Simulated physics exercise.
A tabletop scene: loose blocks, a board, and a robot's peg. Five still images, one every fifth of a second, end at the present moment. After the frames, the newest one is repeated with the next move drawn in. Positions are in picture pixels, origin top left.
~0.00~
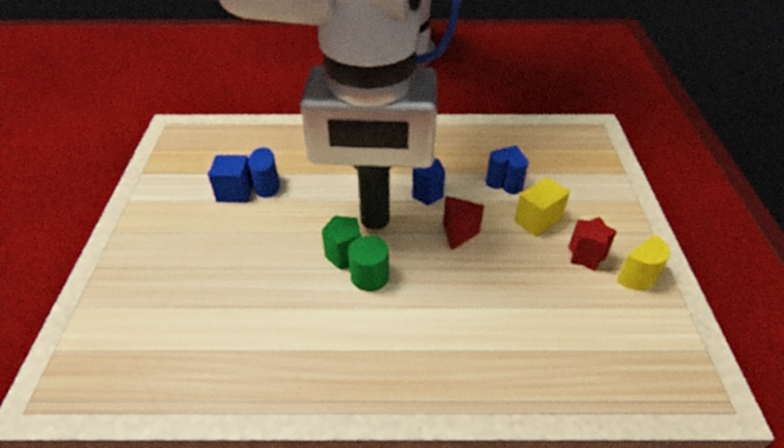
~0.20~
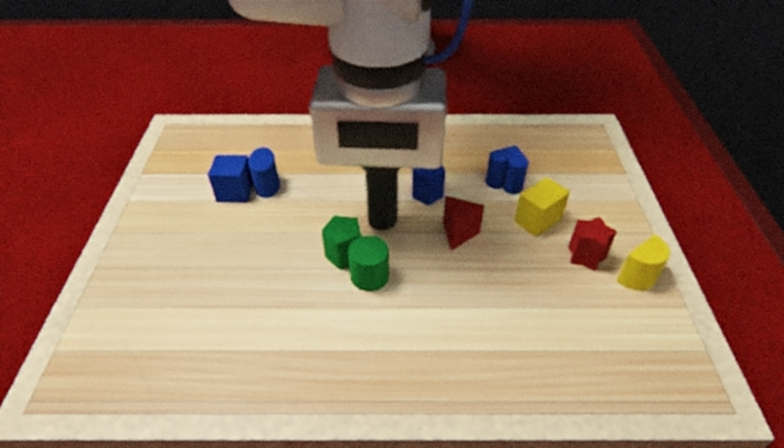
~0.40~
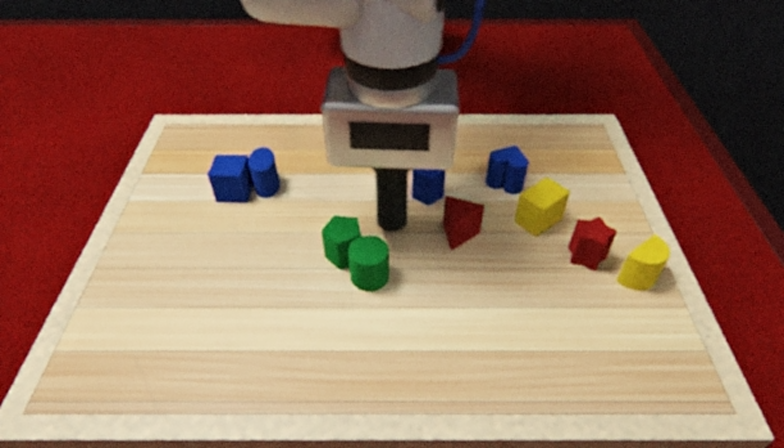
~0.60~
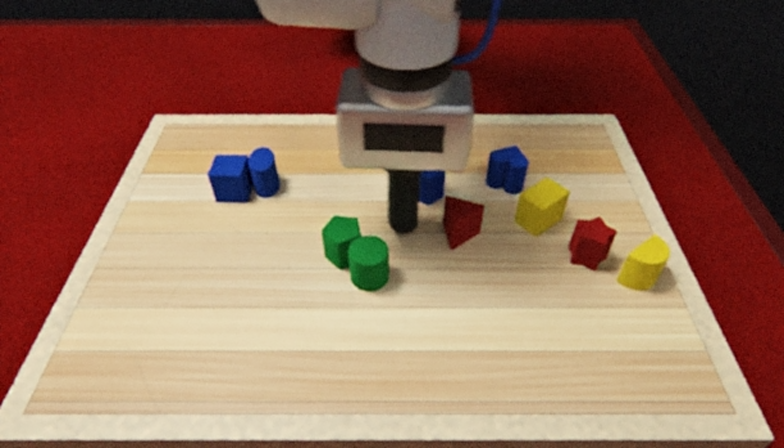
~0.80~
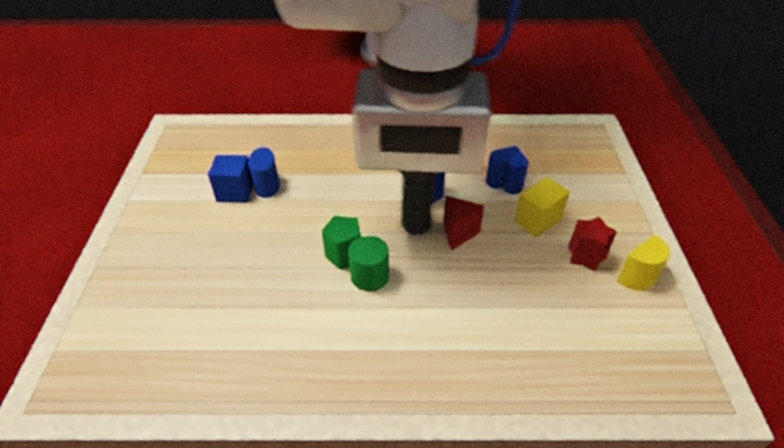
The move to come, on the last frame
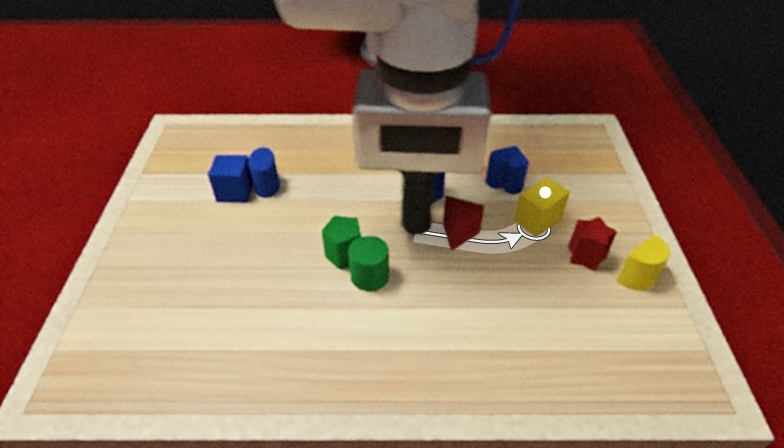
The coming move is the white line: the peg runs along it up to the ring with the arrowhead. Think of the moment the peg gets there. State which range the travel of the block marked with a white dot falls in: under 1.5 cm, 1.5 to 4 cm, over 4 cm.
Band: 1.5 to 4 cm.
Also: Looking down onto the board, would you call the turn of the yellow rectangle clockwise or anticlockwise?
If we look at it from overhead, the yellow rectangle pivots counter-clockwise.
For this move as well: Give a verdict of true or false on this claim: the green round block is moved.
False.
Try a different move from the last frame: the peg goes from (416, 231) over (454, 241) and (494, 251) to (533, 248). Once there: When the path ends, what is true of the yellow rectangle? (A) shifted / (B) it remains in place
It's A.
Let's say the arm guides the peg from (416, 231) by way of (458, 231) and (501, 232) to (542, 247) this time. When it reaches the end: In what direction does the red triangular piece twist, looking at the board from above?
Clockwise, from overhead.
Path on the board, from (416, 231) through (457, 238) and (500, 242) to (534, 228); the dot is on the yellow rectangle.
On the path given first. One third of the way, peg (459, 231); red triangular piece (490, 212).
Two thirds of the way, peg (501, 234); red triangular piece (535, 218), turned 15° clockwise.
At the end, peg (536, 221); green round block in place; blue pentagonal block in place; red triangular piece (568, 212), turned 40° clockwise; yellow rectangle (564, 182), turned 25° anticlockwise; red star (607, 233), turned 15° clockwise.
